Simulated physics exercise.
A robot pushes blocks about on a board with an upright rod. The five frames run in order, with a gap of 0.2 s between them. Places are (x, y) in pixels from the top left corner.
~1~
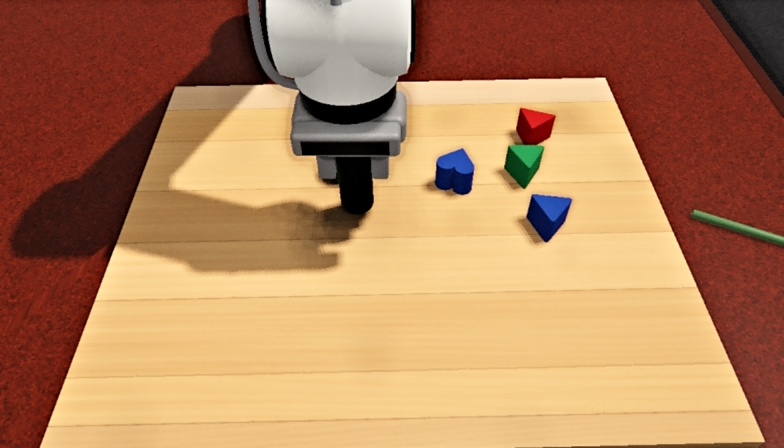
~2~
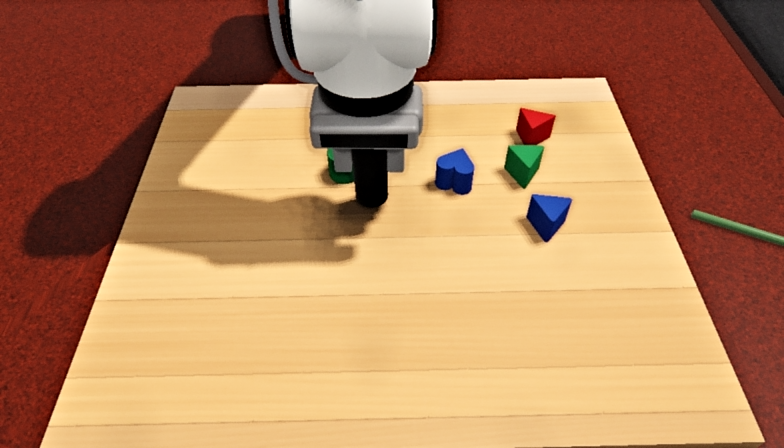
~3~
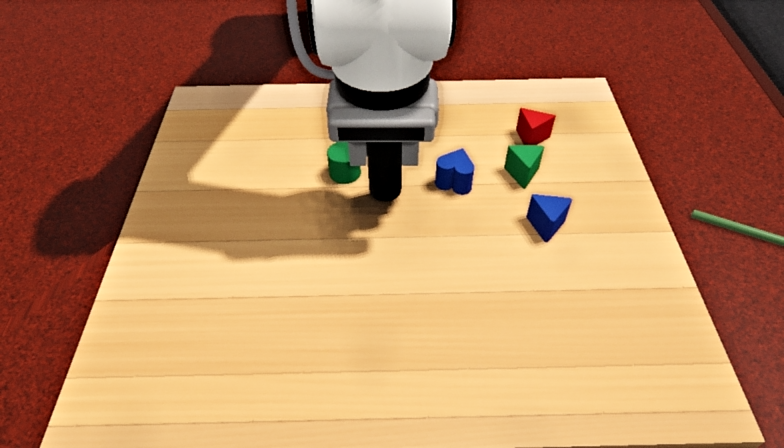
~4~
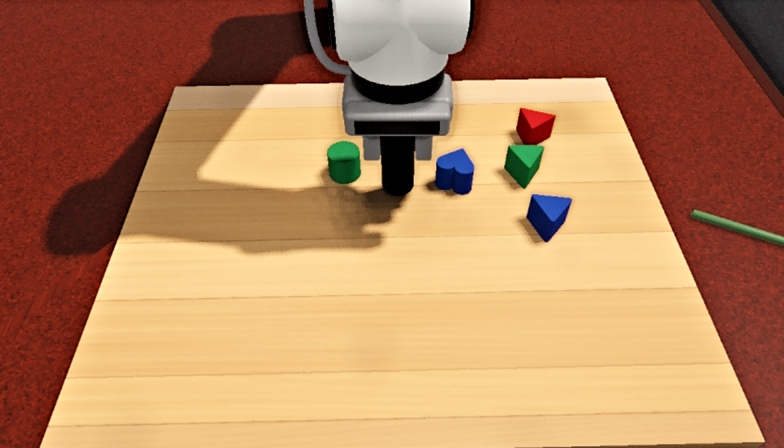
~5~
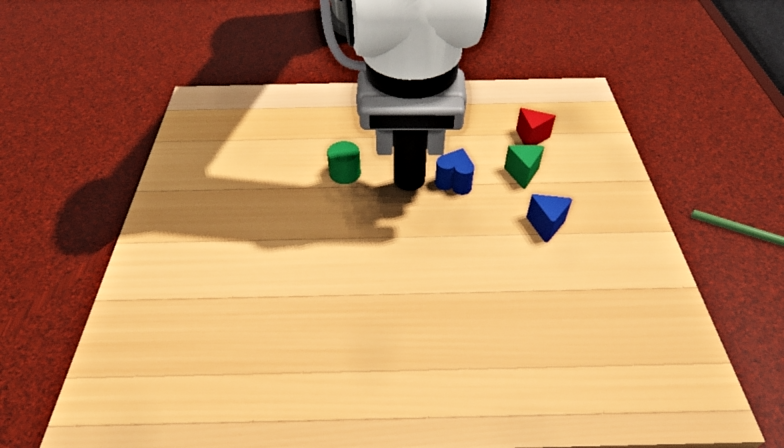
A white robot arm holding a black upright rod works over a pale wooden board on a red surface, seen from above at a fixed angle. A blue heart block sits right of the rod, with red, green and blue triangular blocks farther right. The arm glides steadily rightward and slightly back toward the heart, uncovering a green cylinder behind it, while the blocks stay still.
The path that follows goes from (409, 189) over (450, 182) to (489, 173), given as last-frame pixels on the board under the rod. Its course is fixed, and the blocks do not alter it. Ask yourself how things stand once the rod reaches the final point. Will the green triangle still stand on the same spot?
Final answer: No.
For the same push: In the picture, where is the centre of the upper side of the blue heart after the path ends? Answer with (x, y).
Its top centre lands on (528, 152).
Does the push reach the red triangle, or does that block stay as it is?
Not moved.
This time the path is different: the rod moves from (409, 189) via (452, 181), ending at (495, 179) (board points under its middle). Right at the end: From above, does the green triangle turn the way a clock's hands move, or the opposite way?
Verdict: Clockwise.
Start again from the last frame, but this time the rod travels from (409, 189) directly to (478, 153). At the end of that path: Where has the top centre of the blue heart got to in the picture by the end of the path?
It should be at (488, 157) by then.
What follows on the original path. Halfway along, rod (452, 173); blue heart (489, 158).
At the end, rod (490, 164); green disc not moved; blue heart (528, 152), turned 20° clockwise; green triangle (554, 152), turned 30° clockwise; red triangle not moved.
